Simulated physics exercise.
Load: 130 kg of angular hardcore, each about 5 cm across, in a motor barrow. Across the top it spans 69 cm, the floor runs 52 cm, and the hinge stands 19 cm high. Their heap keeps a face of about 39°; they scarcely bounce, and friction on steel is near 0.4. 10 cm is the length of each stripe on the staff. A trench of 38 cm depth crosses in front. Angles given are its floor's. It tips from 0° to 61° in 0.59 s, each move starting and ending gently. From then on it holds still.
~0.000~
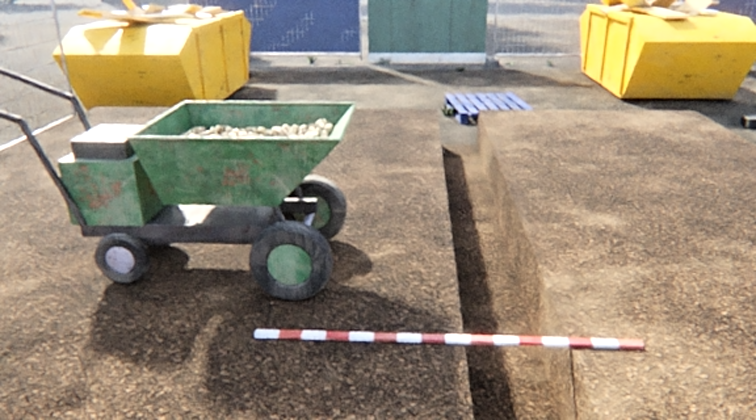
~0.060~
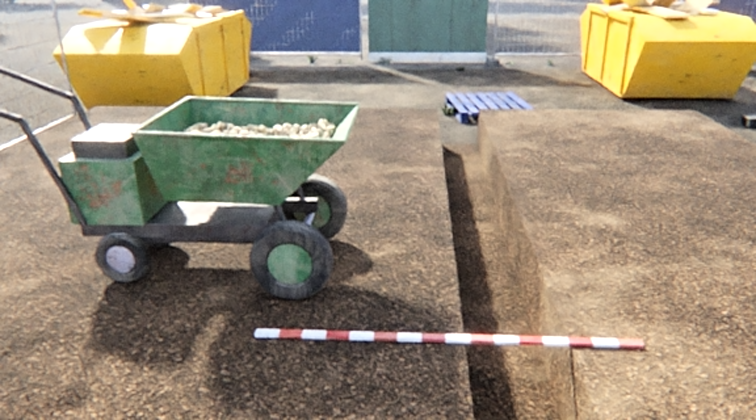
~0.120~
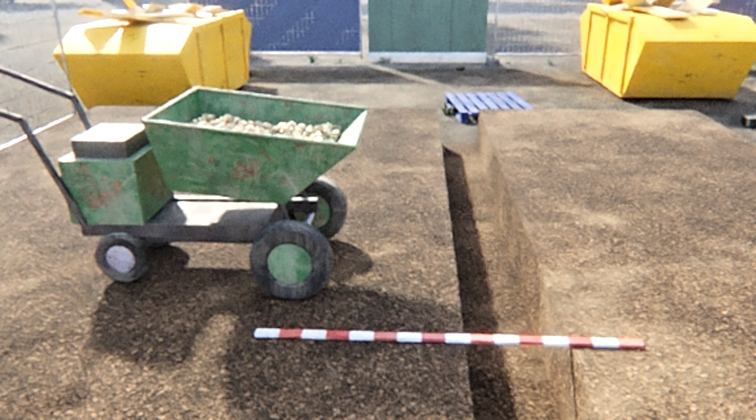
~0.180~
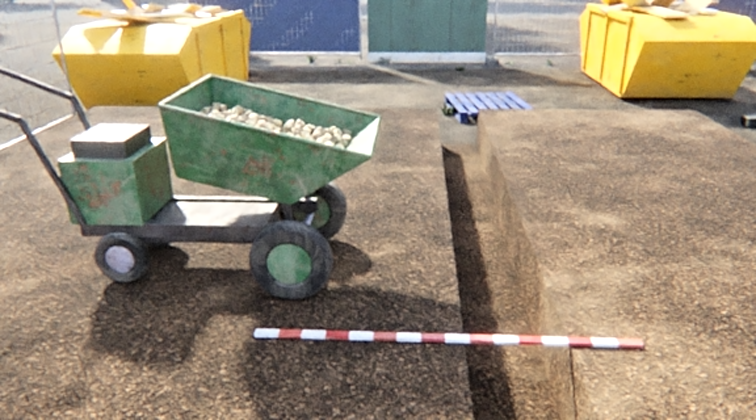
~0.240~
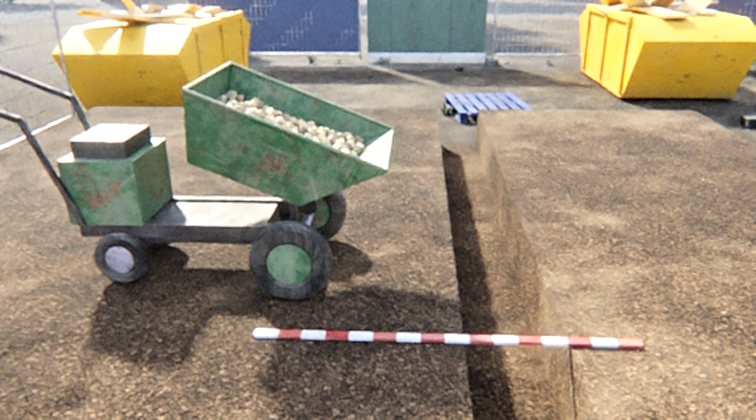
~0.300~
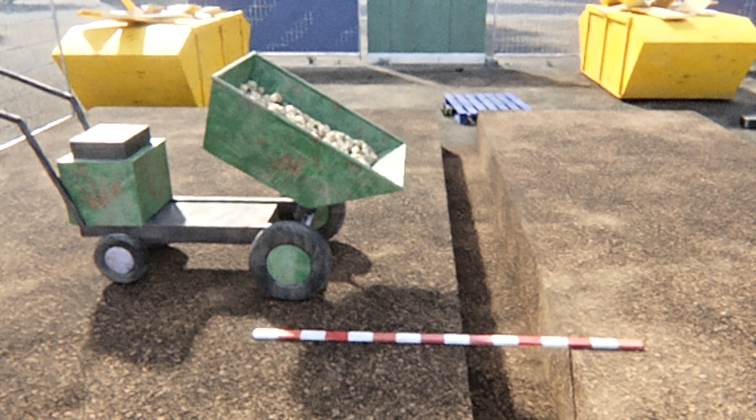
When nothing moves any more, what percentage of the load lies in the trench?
60 %.
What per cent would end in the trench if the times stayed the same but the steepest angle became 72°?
Near 85 per cent then.
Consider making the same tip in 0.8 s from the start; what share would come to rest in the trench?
Trench share: Approx. 50%.
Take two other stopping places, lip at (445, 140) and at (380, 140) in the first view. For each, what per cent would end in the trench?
Around 30% for the first place and 65% for the second.
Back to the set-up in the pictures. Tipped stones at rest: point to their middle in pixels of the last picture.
Somewhere around (498, 327) in the last picture.
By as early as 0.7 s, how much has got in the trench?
I'd put it near 0 per cent.
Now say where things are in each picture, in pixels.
The first frame shows lip at (340, 141), floor tilted 0°, highest stones at (310, 130).
In the second frame, the skip is at 2°, its lip at (344, 142); the top of the load is at (298, 130); the stones move at 0.4 m/s on average.
In the third frame, the skip is at 7°, its lip at (356, 147); the top of the load is at (215, 125); the stones move at 0.8 m/s on average.
The fourth frame shows lip at (371, 157), floor tilted 14°, highest stones at (220, 113); the stones move at 1.2 m/s on average.
In the fifth frame, the skip is at 22°, its lip at (387, 171); the top of the load is at (231, 101); the stones move at 1.4 m/s on average.
In the sixth frame, the skip is at 31°, its lip at (402, 189); the top of the load is at (248, 92); the stones move at 1.4 m/s on average.
After 0.4 s the floor is at 51°; 100 % in the skip; the foremost stones are at (398, 202).
After 0.7 s the floor is at 61°; 94 % in the skip, 5 % short of the trench, 1 % in the trench; the foremost stones are at (470, 262).
After 1.0 s the floor is at 61°; 50 % in the skip, 6 % short of the trench, 44 % in the trench; the foremost stones are at (538, 333).
After 3.0 s the floor is at 61°; 33 % in the skip, 7 % short of the trench, 60 % in the trench; the foremost stones are at (540, 315).
